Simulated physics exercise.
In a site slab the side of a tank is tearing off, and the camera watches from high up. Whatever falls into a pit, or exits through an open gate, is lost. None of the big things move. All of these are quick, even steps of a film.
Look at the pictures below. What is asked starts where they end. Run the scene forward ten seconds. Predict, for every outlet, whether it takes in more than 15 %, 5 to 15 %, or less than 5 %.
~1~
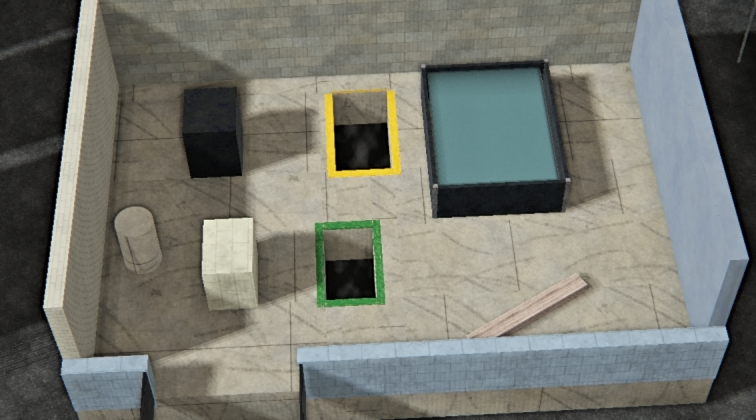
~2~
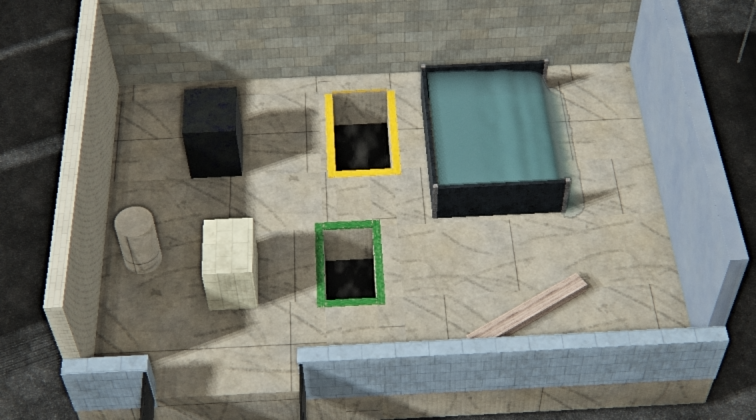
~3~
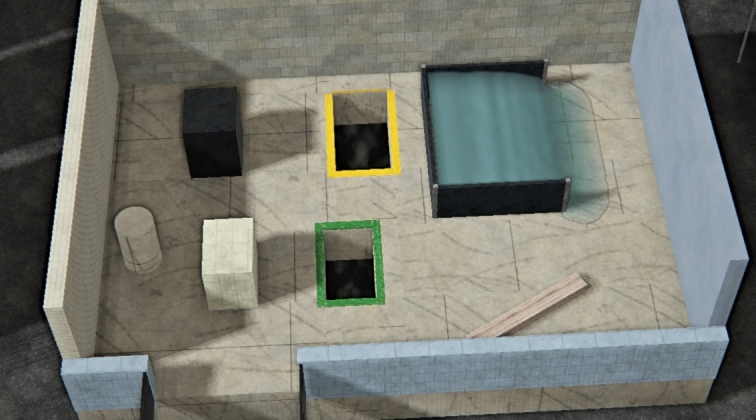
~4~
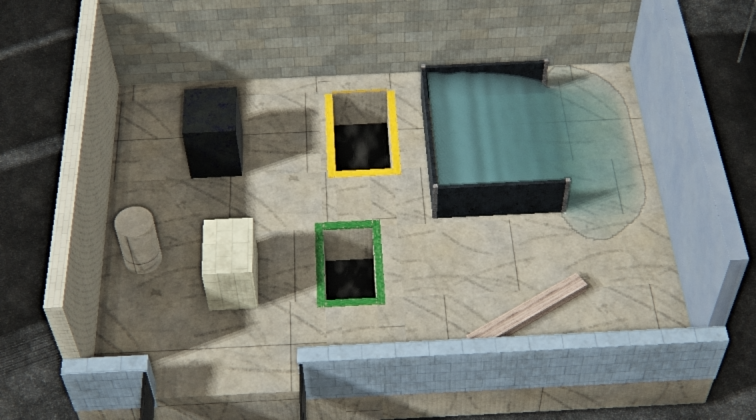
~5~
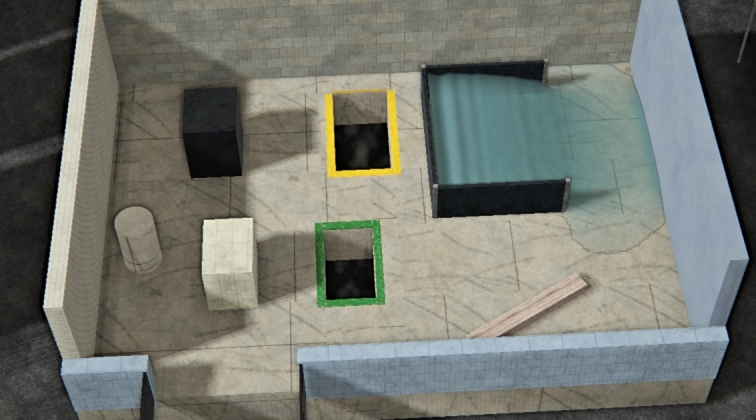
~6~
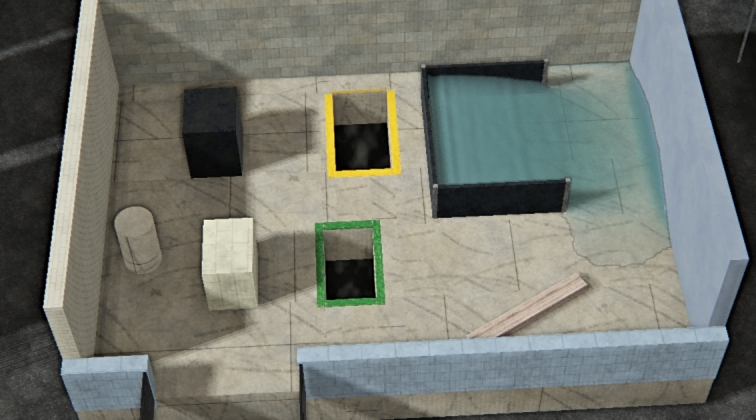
My prediction: The gate takes in less than 5 %; the yellow pit takes in 5 to 15 %; the green pit takes in 5 to 15 %.
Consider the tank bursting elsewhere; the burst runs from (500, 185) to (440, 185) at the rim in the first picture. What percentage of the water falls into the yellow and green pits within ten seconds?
Yellow 2 %, green 10 %.
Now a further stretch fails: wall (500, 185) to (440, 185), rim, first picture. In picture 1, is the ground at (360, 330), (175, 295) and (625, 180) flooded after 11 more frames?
In turn: Flooded, dry, dry.
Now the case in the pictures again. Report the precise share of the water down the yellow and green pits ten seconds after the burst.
First 10 %, then 8 %.
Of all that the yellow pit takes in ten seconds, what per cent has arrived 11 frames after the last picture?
It should be near 0 percent of the ten-second total.
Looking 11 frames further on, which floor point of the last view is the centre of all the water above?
Near (568, 161).
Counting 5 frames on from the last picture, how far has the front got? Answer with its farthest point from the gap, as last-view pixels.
Around (679, 323).
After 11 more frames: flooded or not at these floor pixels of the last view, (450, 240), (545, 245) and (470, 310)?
One by one: Left dry / left dry / left dry.
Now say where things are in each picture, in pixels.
In the first picture, still water in the tank at (493, 125).
In the second picture, water pours out at (552, 141) and has run to (567, 214).
In the third picture, the front is at (584, 220), out from the gap at (552, 142).
In the fourth picture, the front is at (610, 231), out from the gap at (551, 142).
In the fifth picture, water pours out at (551, 143) and has run to (656, 223).
In the sixth picture, the front is at (668, 238), out from the gap at (551, 143).
A moment on, water covers 15 % of the floor; the gate 0 %, the yellow pit 0 %, the green pit 0 %.
Next, water covers 20 % of the floor; the gate 0 %, the yellow pit 0 %, the green pit 0 %.
Then, water covers 35 % of the floor; the gate 0 %, the yellow pit 2 %, the green pit 0 %.
Later, water covers 65 % of the floor; the gate 0 %, the yellow pit 7 %, the green pit 2 %.
In the end, water covers 85 % of the floor; the gate 1 %, the yellow pit 10 %, the green pit 9 %.
